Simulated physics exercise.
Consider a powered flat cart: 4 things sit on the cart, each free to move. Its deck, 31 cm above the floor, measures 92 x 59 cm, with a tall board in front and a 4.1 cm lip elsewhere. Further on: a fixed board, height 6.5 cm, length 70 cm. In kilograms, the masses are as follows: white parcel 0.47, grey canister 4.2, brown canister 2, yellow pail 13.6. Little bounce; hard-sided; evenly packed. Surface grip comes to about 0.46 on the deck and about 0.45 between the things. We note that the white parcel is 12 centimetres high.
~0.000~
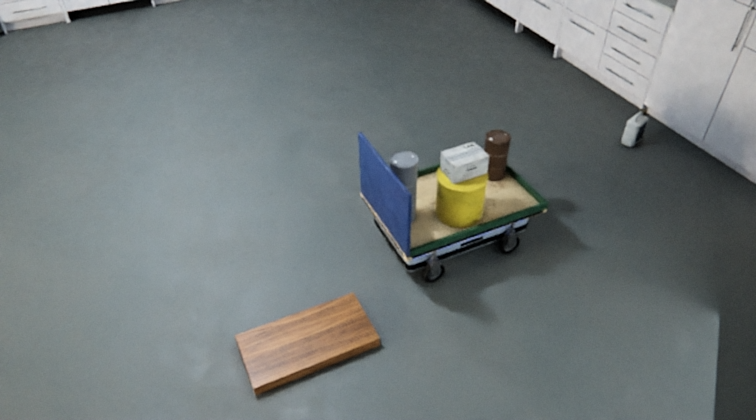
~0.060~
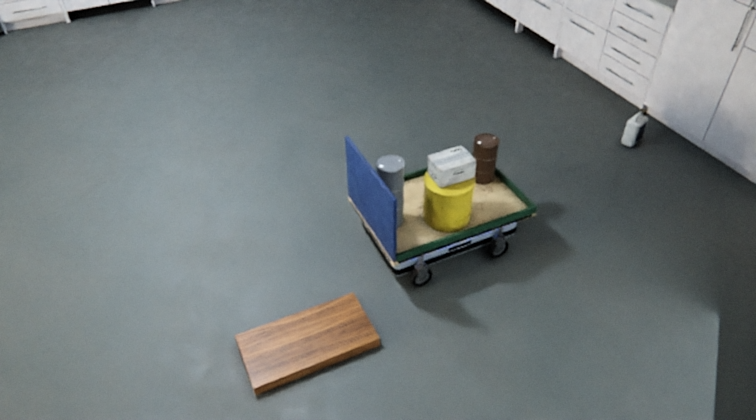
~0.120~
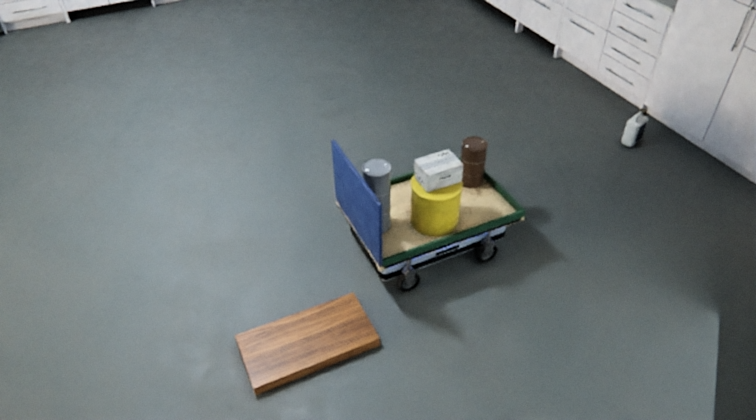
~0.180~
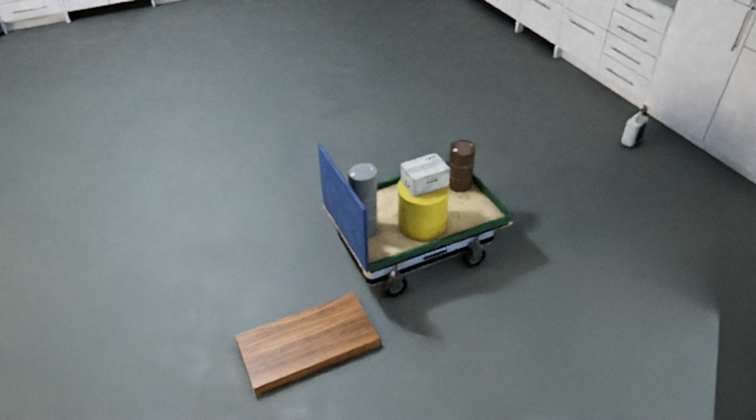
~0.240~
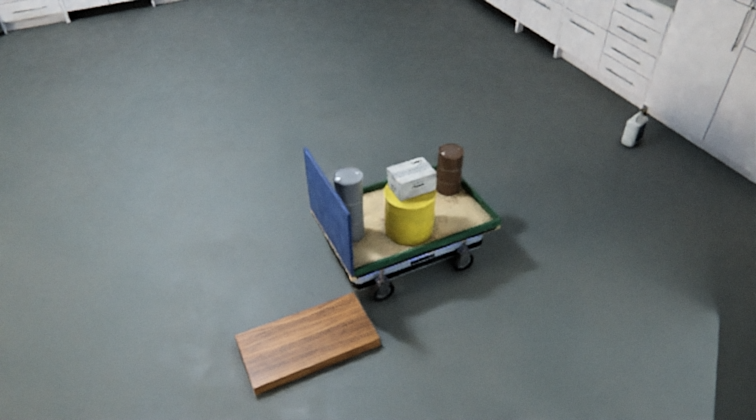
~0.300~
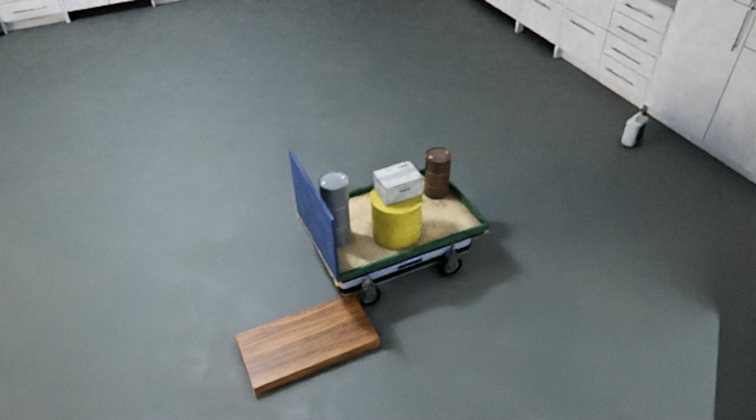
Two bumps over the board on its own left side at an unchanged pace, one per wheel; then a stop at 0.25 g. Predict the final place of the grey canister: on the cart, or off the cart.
Final place: On the cart.
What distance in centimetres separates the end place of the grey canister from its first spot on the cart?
34 cm.
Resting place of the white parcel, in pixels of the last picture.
Roughly pixel (56, 294).
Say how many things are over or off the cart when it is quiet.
3.
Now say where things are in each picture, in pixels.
In the first frame, 0 cm covered; white parcel (464, 163).
In the second frame, 8 cm covered; yellow pail (448, 198); white parcel (451, 167).
In the third frame, 17 cm covered; brown canister (473, 163); yellow pail (435, 202).
In the fourth frame, 25 cm covered; white parcel (425, 175); brown canister (461, 166).
In the fifth frame, 34 cm covered; yellow pail (410, 211); white parcel (411, 179).
In the sixth frame, 42 cm covered; grey canister (335, 210); brown canister (437, 174).
After 0.60 s, 84 cm covered; grey canister 23° off upright near (272, 209); white parcel 11° off upright; yellow pail 11° off upright.
After 0.90 s, 126 cm covered; grey canister on its side near (219, 231); white parcel on its side; brown canister 21° off upright.
After 1.30 s, 182 cm covered; grey canister on its side near (109, 263); white parcel on its side; brown canister on its side.
After 2.00 s, 238 cm covered, stopped; brown canister now off the cart; grey canister on its side; white parcel on its side.
In the end (3.7 s), off the cart, brown canister; toppled on the cart, white parcel and grey canister; the last one under 10 cm from the start. In the last view, grey canister near (10, 305).
